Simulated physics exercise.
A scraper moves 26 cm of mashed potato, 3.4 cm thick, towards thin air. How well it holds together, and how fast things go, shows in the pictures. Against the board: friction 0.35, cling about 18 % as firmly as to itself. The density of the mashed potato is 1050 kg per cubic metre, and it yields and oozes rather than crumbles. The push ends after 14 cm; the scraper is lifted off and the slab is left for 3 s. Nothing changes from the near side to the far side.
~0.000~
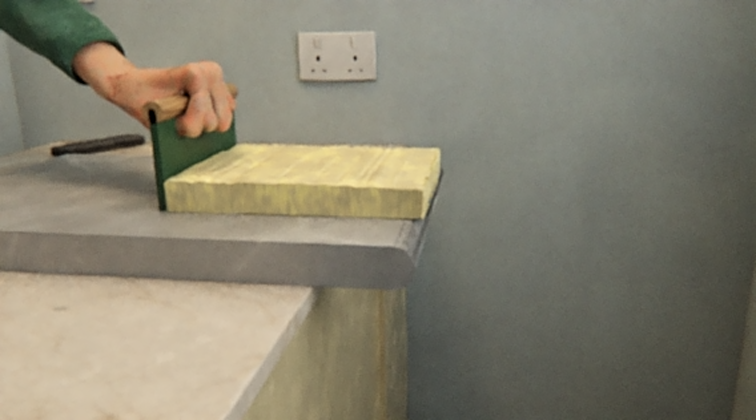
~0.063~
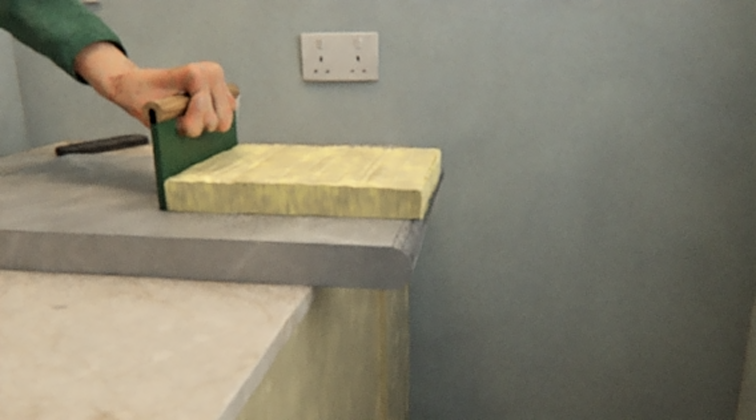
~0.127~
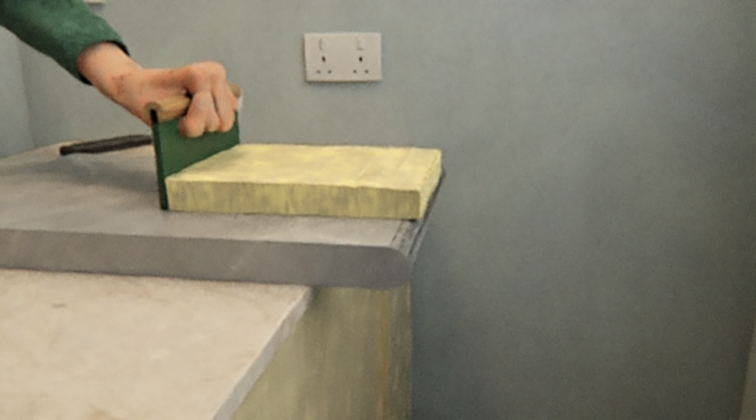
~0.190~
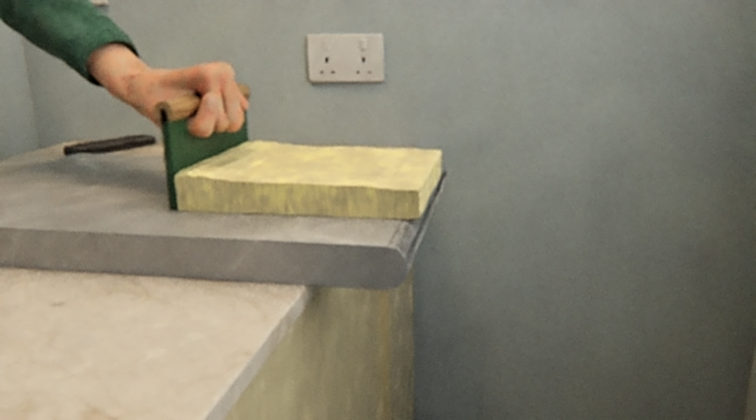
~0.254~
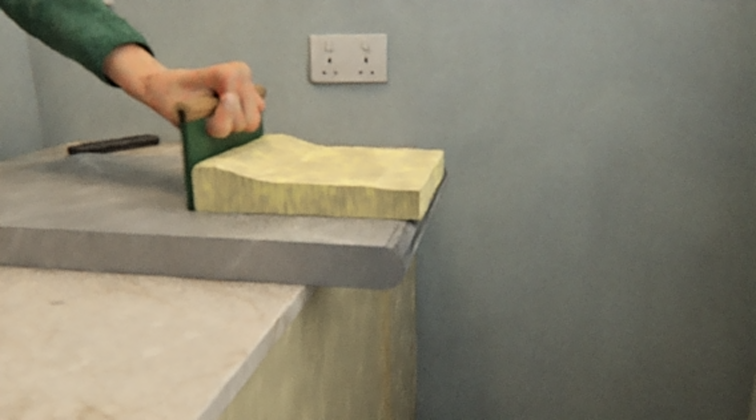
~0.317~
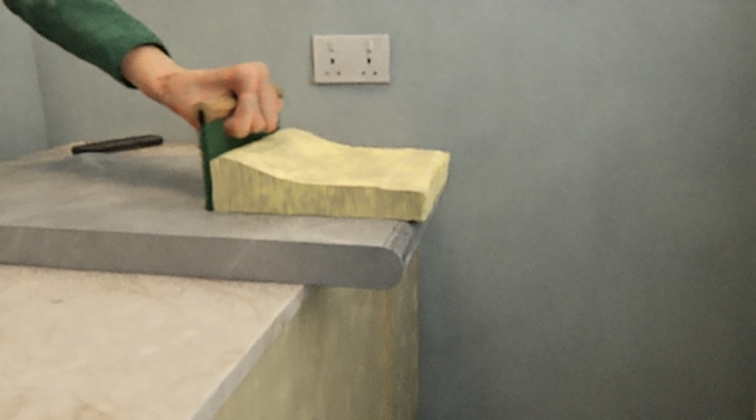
A green scraper with a wooden grip, held by a green-sleeved hand at left, stands still against a pale yellow slab on a grey board, then pushes rightward. Seen from the side and slightly above, the board rests on a pale counter before a blue-grey wall with a double socket and a dark-handled tool behind. The slab's left end bunches into a smooth hump while its right end barely shifts, the view drifting very slightly.
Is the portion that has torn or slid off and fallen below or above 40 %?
The portion that has torn or slid off and fallen is below 40 %.
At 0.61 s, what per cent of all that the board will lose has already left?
Some 100 per cent.
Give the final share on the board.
Roughly 65 % on the board.
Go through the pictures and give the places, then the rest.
Foot of the scraper at (166, 211), not yet moved; front end of the mashed potato at (423, 189), in the first picture.
Foot of the scraper at (167, 211), not yet moved; front end of the mashed potato at (422, 189), in the second picture.
Foot of the scraper at (168, 210), not yet moved; front end of the mashed potato at (421, 189), in the third picture.
Foot of the scraper at (177, 210), moved 1.1 cm; front end of the mashed potato at (420, 192), in the fourth picture.
Foot of the scraper at (195, 211), moved 3.1 cm; front end of the mashed potato at (421, 193), in the fifth picture.
Foot of the scraper at (214, 211), moved 5.2 cm; front end of the mashed potato at (426, 199), 3 % of it past the edge, in one piece, in the sixth picture.
By 0.61 s, 64 % lies on the board and 0 % has fallen.
By 0.95 s, 63 % lies on the board and 31 % has fallen.
By 1.30 s, 63 % lies on the board and 31 % has fallen.
By 1.64 s, 63 % lies on the board and 31 % has fallen.
By 3.64 s, at the end, 63 % lies on the board and 31 % has fallen.
